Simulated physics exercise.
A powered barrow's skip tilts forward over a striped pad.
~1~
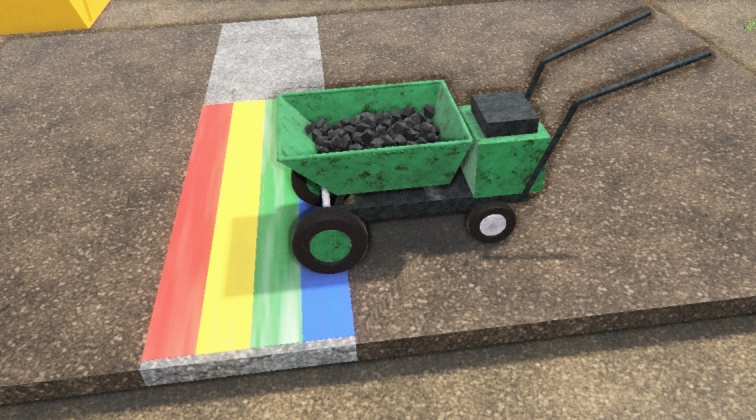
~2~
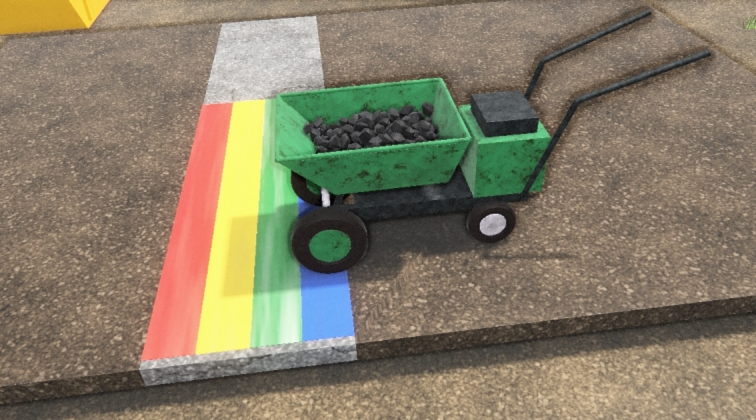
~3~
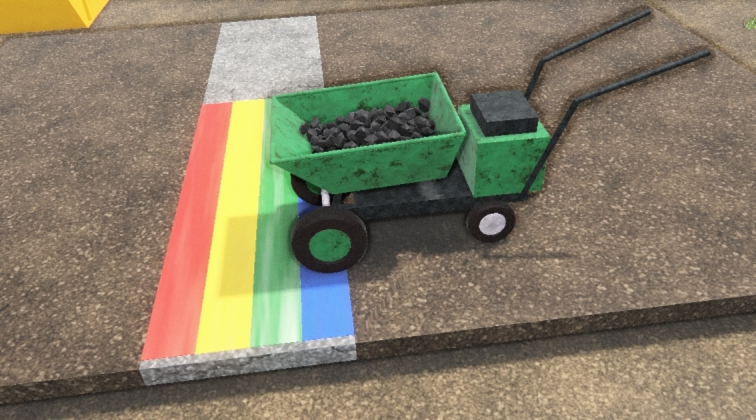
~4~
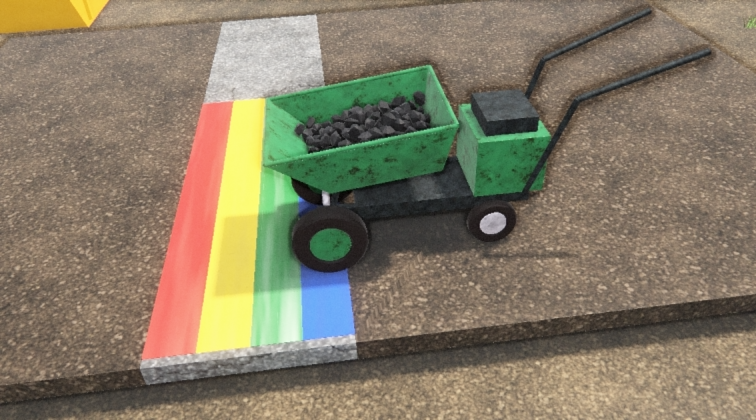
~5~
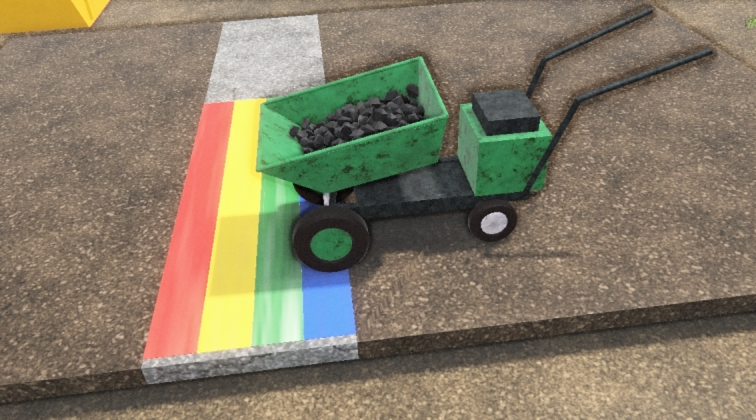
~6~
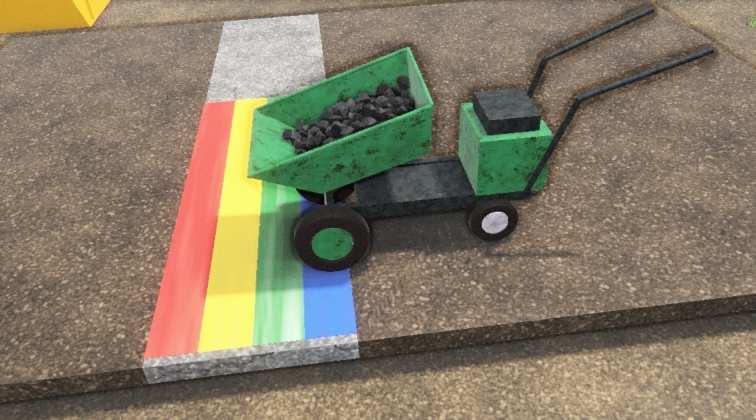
Over a striped pad, a green barrow's skip of dark lumps tilts forward to the left.
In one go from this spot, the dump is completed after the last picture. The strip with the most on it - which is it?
That is the red strip.
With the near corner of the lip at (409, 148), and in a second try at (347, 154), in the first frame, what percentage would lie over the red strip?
You'd get 0 in a hundred the first time and 20 in a hundred the second.
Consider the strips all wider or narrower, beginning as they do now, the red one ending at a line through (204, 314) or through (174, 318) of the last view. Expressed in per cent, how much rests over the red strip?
20 % and 40 %, near enough.
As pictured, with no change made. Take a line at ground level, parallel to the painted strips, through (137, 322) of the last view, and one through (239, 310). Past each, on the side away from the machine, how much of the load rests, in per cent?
Close to 10 and 90 per cent respectively.
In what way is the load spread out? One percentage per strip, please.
In per cent, approximately: Blue 0, green 0, yellow 25, red 50.
Soon, skip tipped steeply; all in the skip.
A while on, skip tipped steeply; about two thirds in the skip; a small part over the yellow strip; about a quarter over the red strip.
Towards the end, skip tipped right over; a small part in the skip; about a quarter over the yellow strip; about half over the red strip; about a quarter off the paint.
Finally, skip tipped right over; a small part in the skip; none over the blue strip; none over the green strip; about a quarter over the yellow strip; about half over the red strip; about a quarter off the paint.
